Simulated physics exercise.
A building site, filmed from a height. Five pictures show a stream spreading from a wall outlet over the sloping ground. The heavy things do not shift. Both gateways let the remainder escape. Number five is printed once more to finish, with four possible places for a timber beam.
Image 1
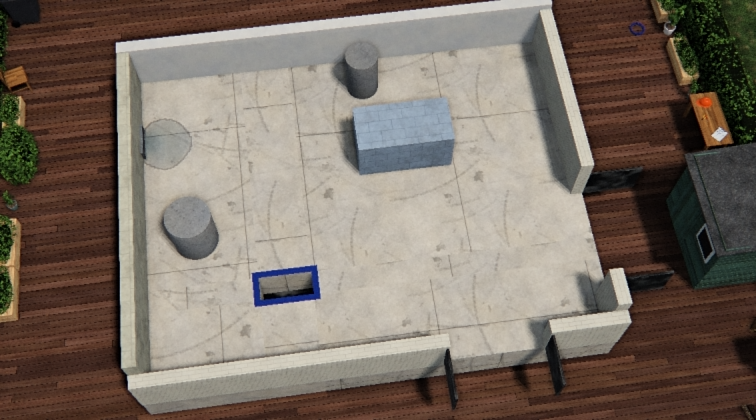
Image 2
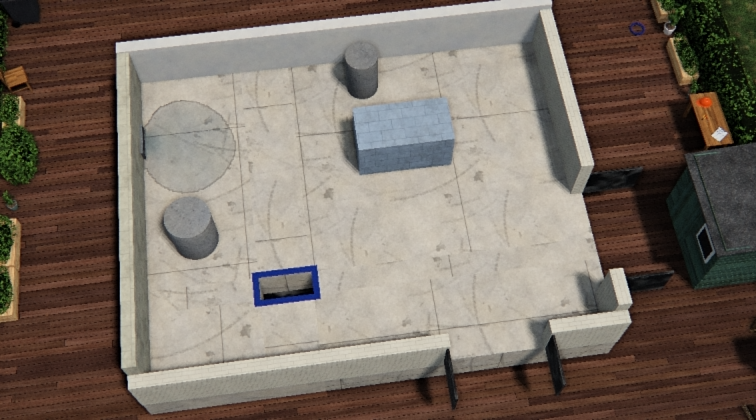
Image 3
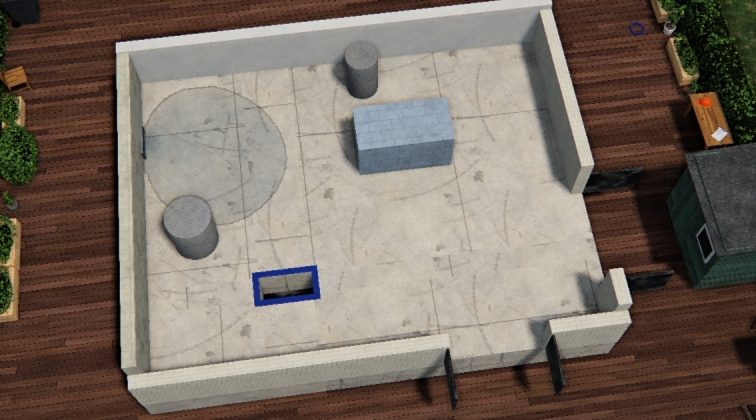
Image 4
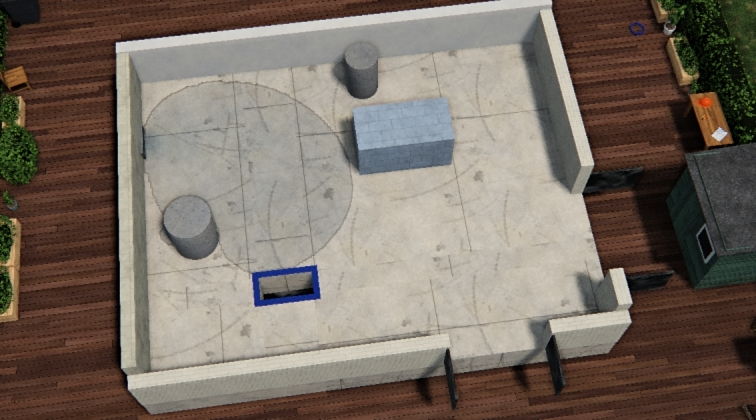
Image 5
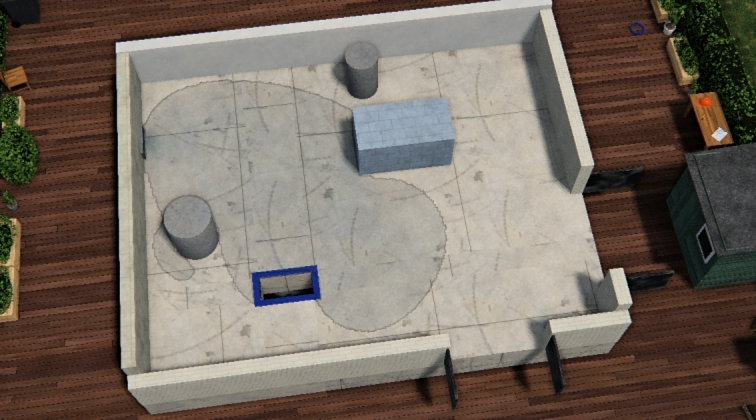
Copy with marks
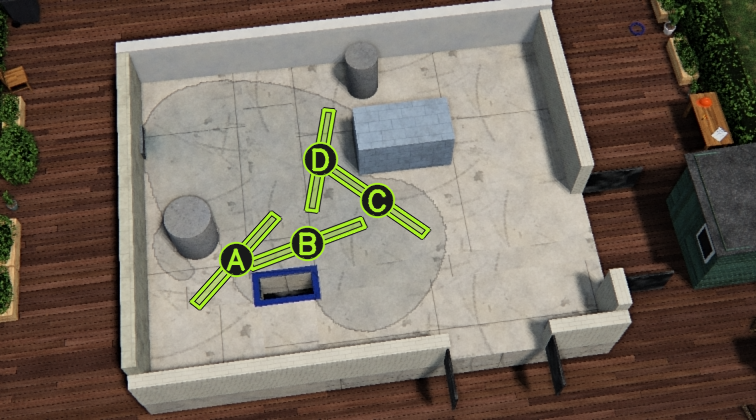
Water spreads from the left wall across the walled floor, around a cylinder, reaching the blue-framed drain.
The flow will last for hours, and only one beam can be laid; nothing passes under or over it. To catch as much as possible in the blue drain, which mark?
Take D.
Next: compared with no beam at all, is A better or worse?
Place A is worse.
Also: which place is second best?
That would be C.
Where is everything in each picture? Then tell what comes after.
In the first frame, outfall at (142, 143); blue drain at (286, 286); open gate at (583, 243); open gate at (494, 342); 2 % of the ground under water, visible out to (183, 134); blue drain still dry.
In the second frame, 5 % of the ground under water, visible out to (221, 171); blue drain still dry.
In the third frame, 12 % of the ground under water, visible out to (283, 149); blue drain still dry.
In the fourth frame, 23 % of the ground under water, visible out to (342, 210); blue drain still dry.
In the fifth frame, 36 % of the ground under water, visible out to (419, 297); blue drain taking water.
In lime, A from (195, 304) to (275, 215); B from (250, 264) to (363, 222); C from (331, 169) to (425, 233); D from (311, 210) to (329, 110).
Choosing A, next to none of the stream goes into the blue drain, about 98 % out by the gates.
Choosing B, about 3 % of the stream goes into the blue drain, about 96 % out by the gates.
Choosing C, about 18 % of the stream goes into the blue drain, about 81 % out by the gates.
Choosing D, about 51 % of the stream goes into the blue drain, about 45 % out by the gates.
